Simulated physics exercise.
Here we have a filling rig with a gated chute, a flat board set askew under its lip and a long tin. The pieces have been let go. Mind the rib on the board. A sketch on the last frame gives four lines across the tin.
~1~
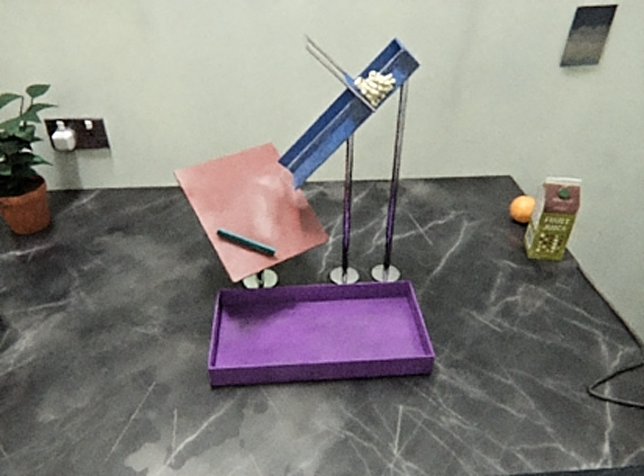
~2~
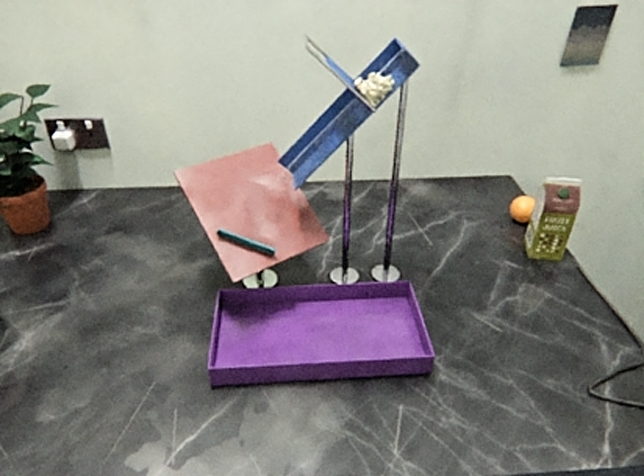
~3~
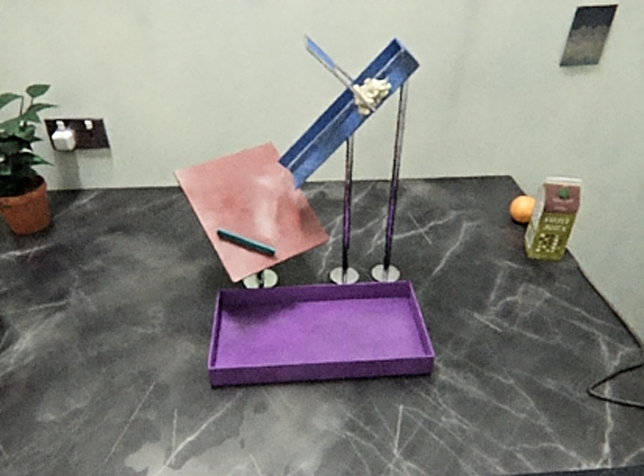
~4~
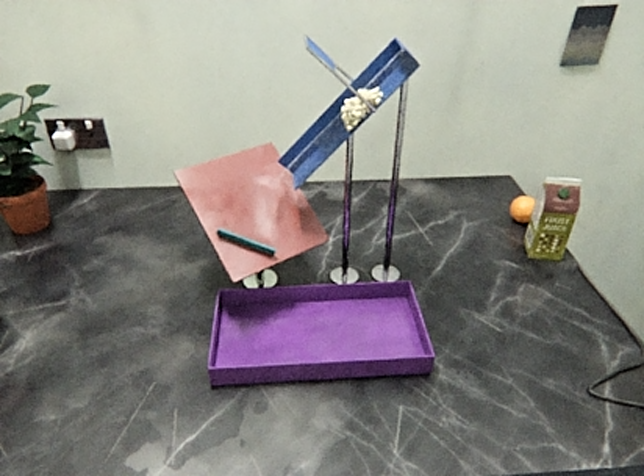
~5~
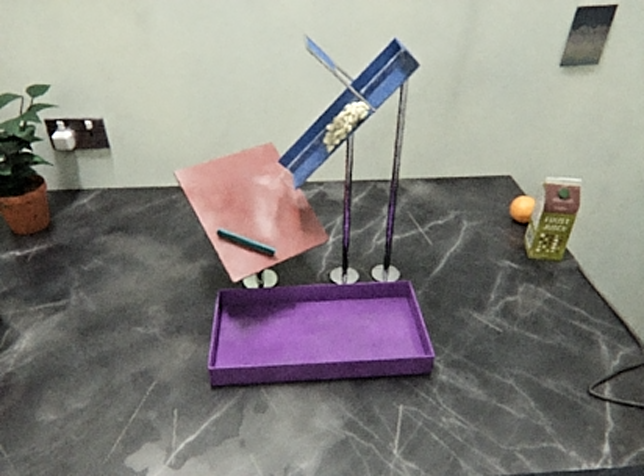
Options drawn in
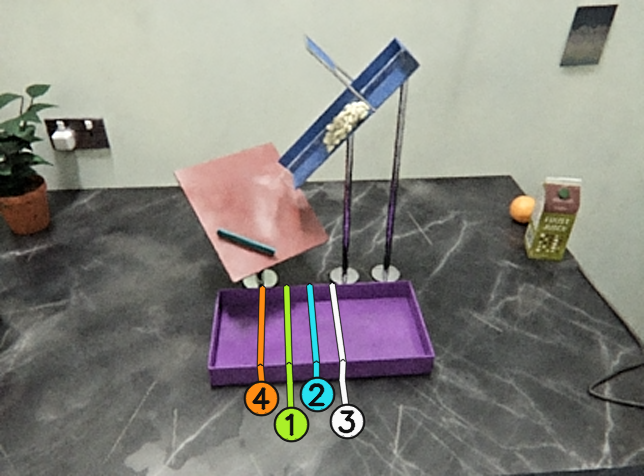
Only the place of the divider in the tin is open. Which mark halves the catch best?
2 is best.
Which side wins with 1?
Right.
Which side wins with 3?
More lands on the left.
On the marked copy, line 1 crosses the front rim at (289, 364); line 2 crosses the front rim at (316, 362); line 3 crosses the front rim at (342, 361); line 4 crosses the front rim at (260, 365).
For line 1, of what is caught, a small part on the left of the divider, nearly all on the right.
For line 2, of what is caught, about half on the left of the divider, about half on the right.
For line 3, of what is caught, nearly all on the left of the divider, a stray few on the right.
For line 4, of what is caught, a stray few on the left of the divider, nearly all on the right.
